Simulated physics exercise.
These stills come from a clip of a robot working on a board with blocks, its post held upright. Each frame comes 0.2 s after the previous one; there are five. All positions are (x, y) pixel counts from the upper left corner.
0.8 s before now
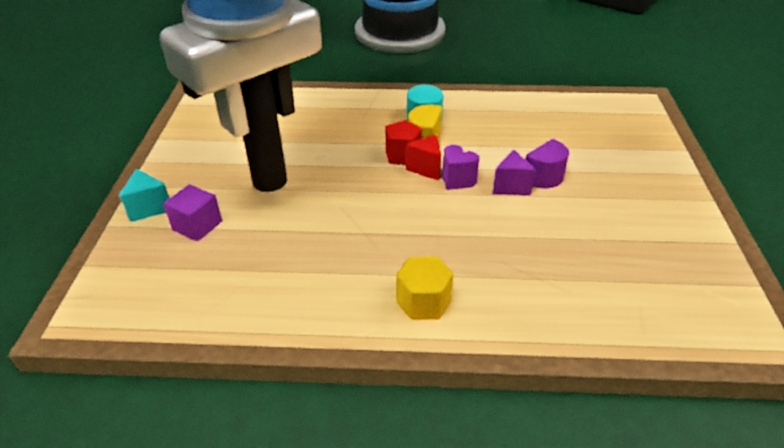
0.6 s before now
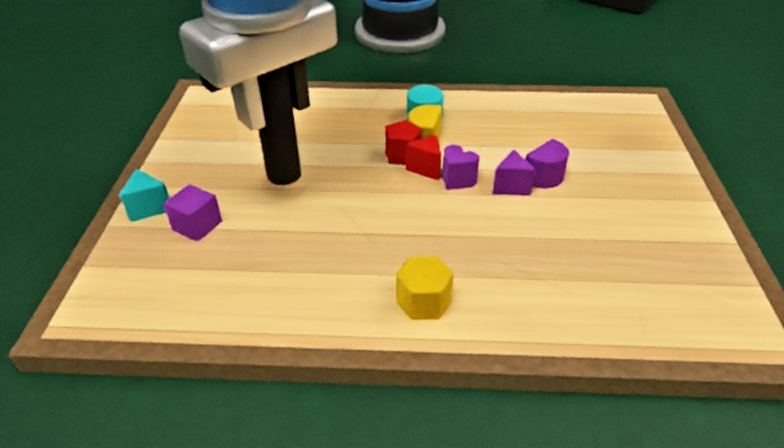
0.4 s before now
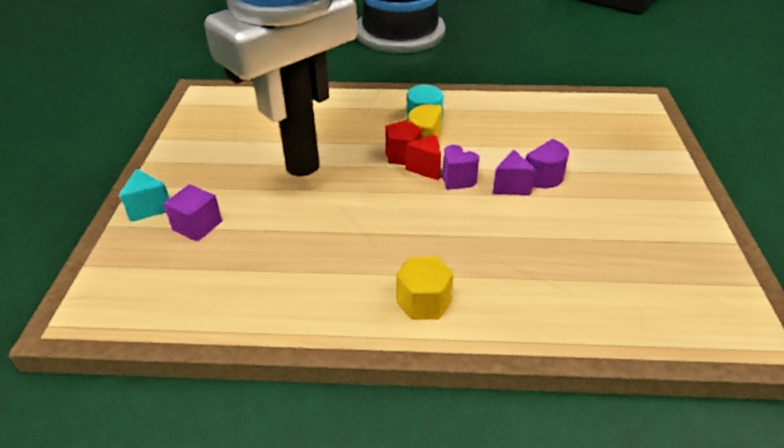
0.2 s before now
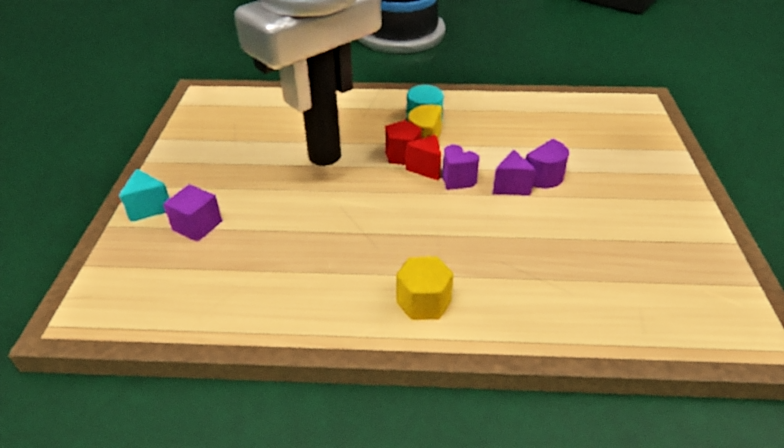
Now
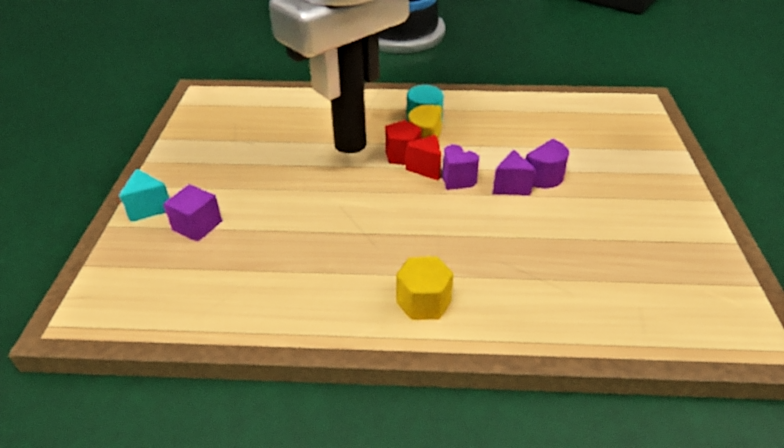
On a wooden board with scattered coloured blocks, a robot arm's black post moving right and slightly back, the blocks staying still.
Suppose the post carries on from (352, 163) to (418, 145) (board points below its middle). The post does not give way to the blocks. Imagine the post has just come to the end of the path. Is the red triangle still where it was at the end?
I'd say no.
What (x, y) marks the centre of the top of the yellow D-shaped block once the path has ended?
Roughly at (449, 112).
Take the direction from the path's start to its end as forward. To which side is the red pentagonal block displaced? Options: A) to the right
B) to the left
A.
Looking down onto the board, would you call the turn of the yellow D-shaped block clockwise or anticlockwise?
It makes a counterclockwise turn.
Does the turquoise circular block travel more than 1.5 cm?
Going by the path, no.
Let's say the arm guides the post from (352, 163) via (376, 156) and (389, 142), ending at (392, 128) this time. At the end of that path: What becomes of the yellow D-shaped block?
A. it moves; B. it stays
That would be A.
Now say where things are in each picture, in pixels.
The first frame shows post's lower end (270, 182); red pentagonal block (403, 130); turquoise circular block (425, 94); yellow D-shaped block (425, 114); red triangle (427, 144); purple heart-shaped block (460, 154).
The second frame shows post (284, 175); blocks still.
The third frame shows post (303, 167); blocks still.
The fourth frame shows post (325, 157); blocks still.
The fifth frame shows post (351, 145); red pentagonal block (403, 130); turquoise circular block (425, 94); yellow D-shaped block (425, 114); red triangle (427, 144); purple heart-shaped block (460, 154).
On the path given first. Halfway along, post (385, 135); red pentagonal block (417, 130), turned 25° clockwise; yellow D-shaped block (437, 113), turned 30° anticlockwise; red triangle (430, 145).
At the end, post (419, 126); red pentagonal block (444, 131), turned 60° clockwise; turquoise circular block still; yellow D-shaped block (449, 112), turned 60° anticlockwise; red triangle (436, 147), turned 25° clockwise; purple heart-shaped block (464, 155).
